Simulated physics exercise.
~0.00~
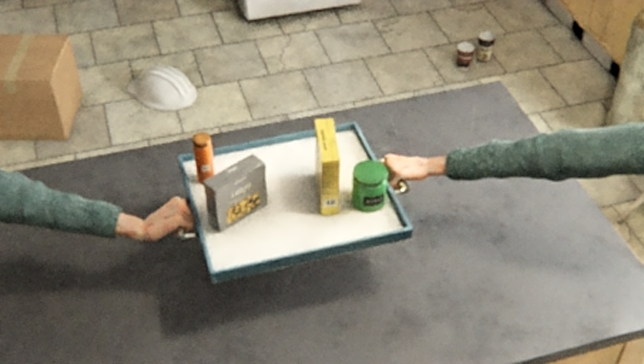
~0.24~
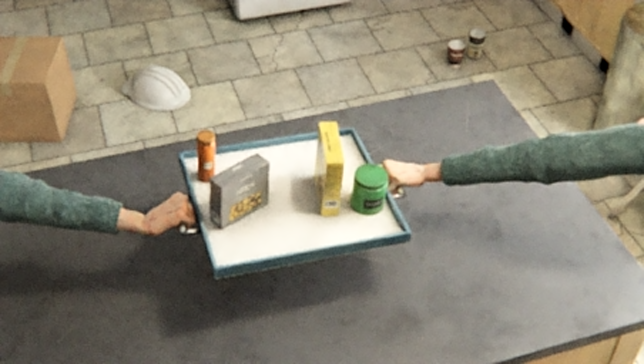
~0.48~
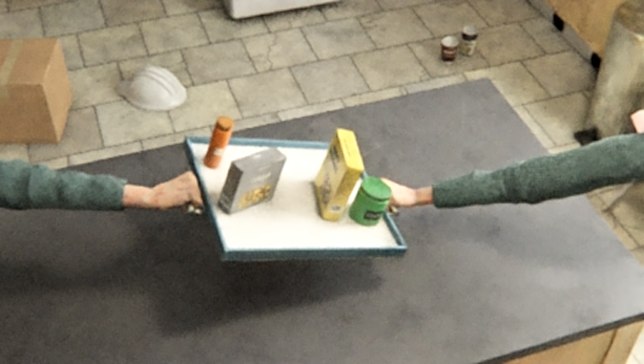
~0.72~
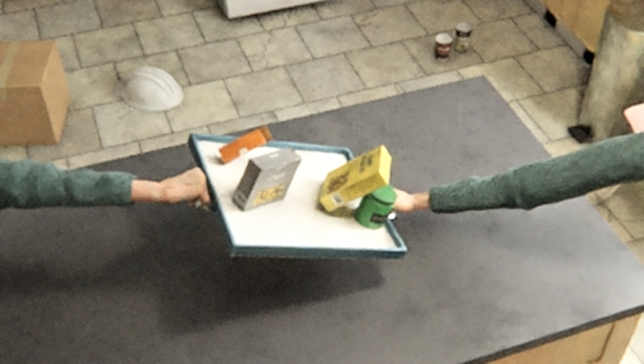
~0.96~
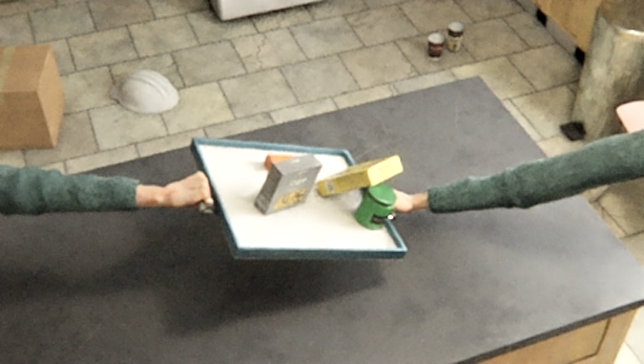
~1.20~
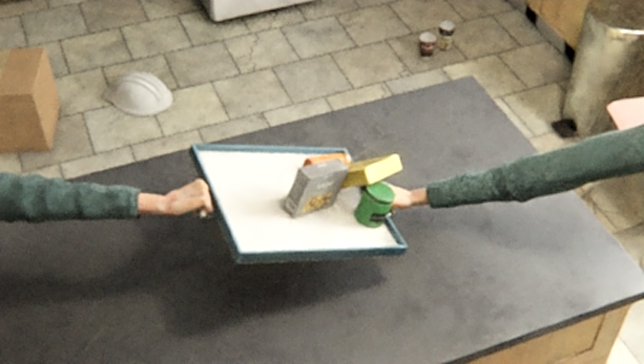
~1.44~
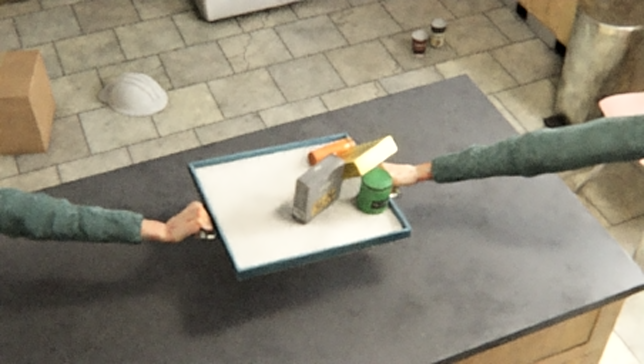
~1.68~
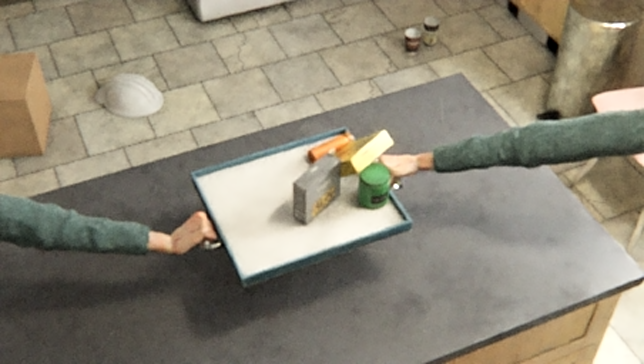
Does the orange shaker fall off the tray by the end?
No, the orange shaker tips over and slides to the right, but it is still on the tray at the end.
